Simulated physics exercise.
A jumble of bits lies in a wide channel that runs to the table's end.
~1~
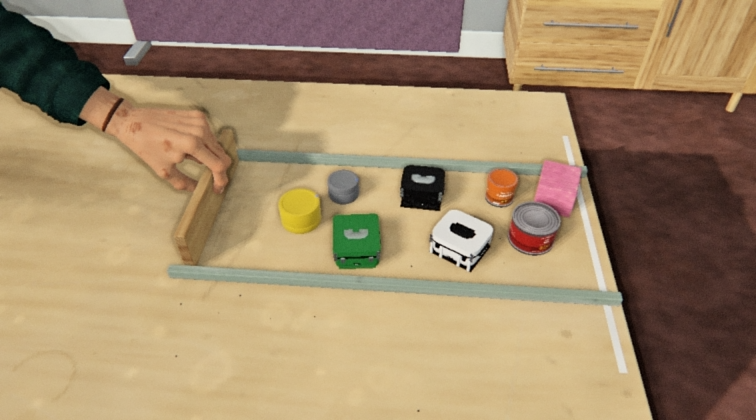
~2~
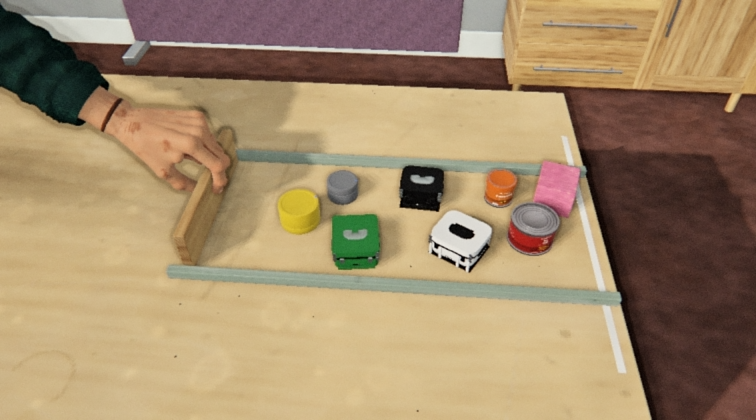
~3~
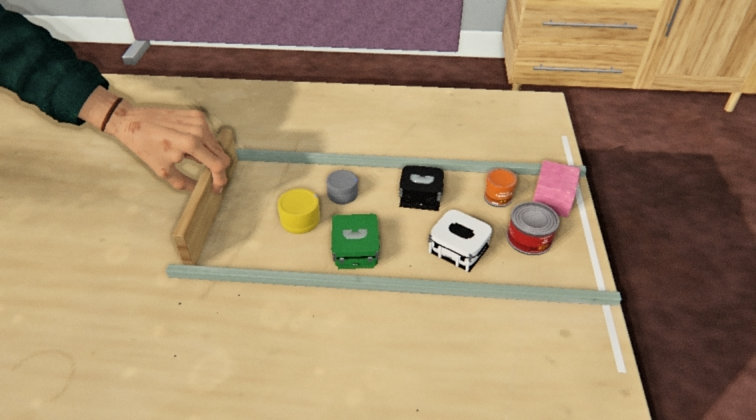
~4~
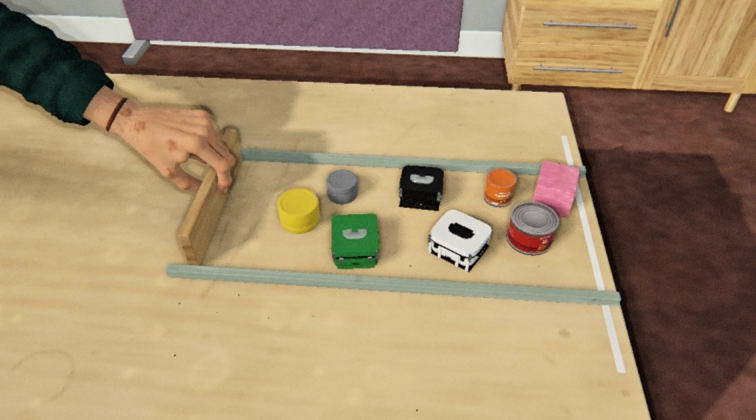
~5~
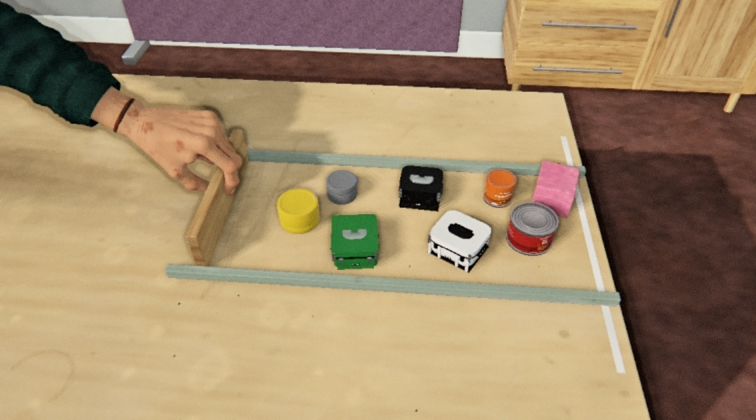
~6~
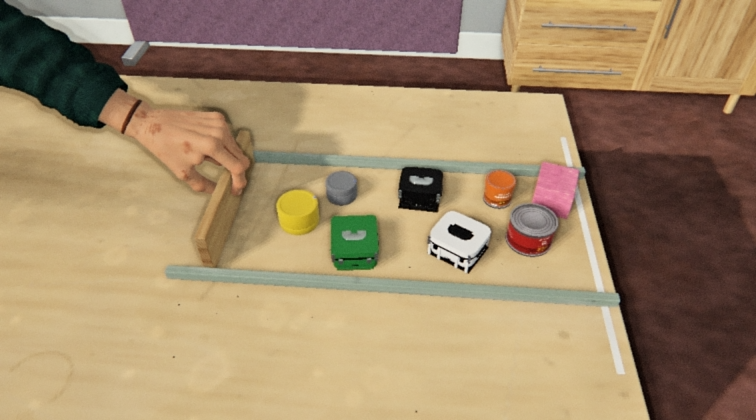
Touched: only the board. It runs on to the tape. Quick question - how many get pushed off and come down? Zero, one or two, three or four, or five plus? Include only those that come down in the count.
I expect that five or more will fail to stay on the table.
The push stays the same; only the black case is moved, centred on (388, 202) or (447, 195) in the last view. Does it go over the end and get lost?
For the first start it does not stay, and for the second it does not stay.
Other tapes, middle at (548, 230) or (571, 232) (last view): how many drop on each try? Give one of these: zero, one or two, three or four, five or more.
Taking the spots in order - three to four, then five or more.
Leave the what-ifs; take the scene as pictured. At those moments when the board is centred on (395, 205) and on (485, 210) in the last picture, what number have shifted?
Answer - first 5, then 8.
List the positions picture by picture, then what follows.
Pink block (557, 188); red pot (533, 228); orange pot (501, 188); board (210, 194); tape (589, 231), in the first picture.
Red pot (532, 229); black case (422, 188), in the second picture.
Orange pot (500, 188); green case (355, 242), in the third picture.
Pink block (555, 189); white case (460, 240), in the fourth picture.
Red pot (532, 229); yellow lid (299, 211), in the fifth picture.
Pink block (555, 190); red pot (531, 230); orange pot (499, 189); board (229, 196); tape (586, 232), in the sixth picture.
A little later, none off yet; pink block at rest near (555, 190); red pot at rest near (531, 230); orange pot at rest near (499, 189).
Next, none off yet; pink block shifted a little near (578, 191); red pot shifted about its own width near (583, 225); orange pot shifted well along near (547, 178).
When it is over, the number that fall off is five or more; down, yellow lid, grey lid, green case, black case, white case, orange pot, red pot and pink block.
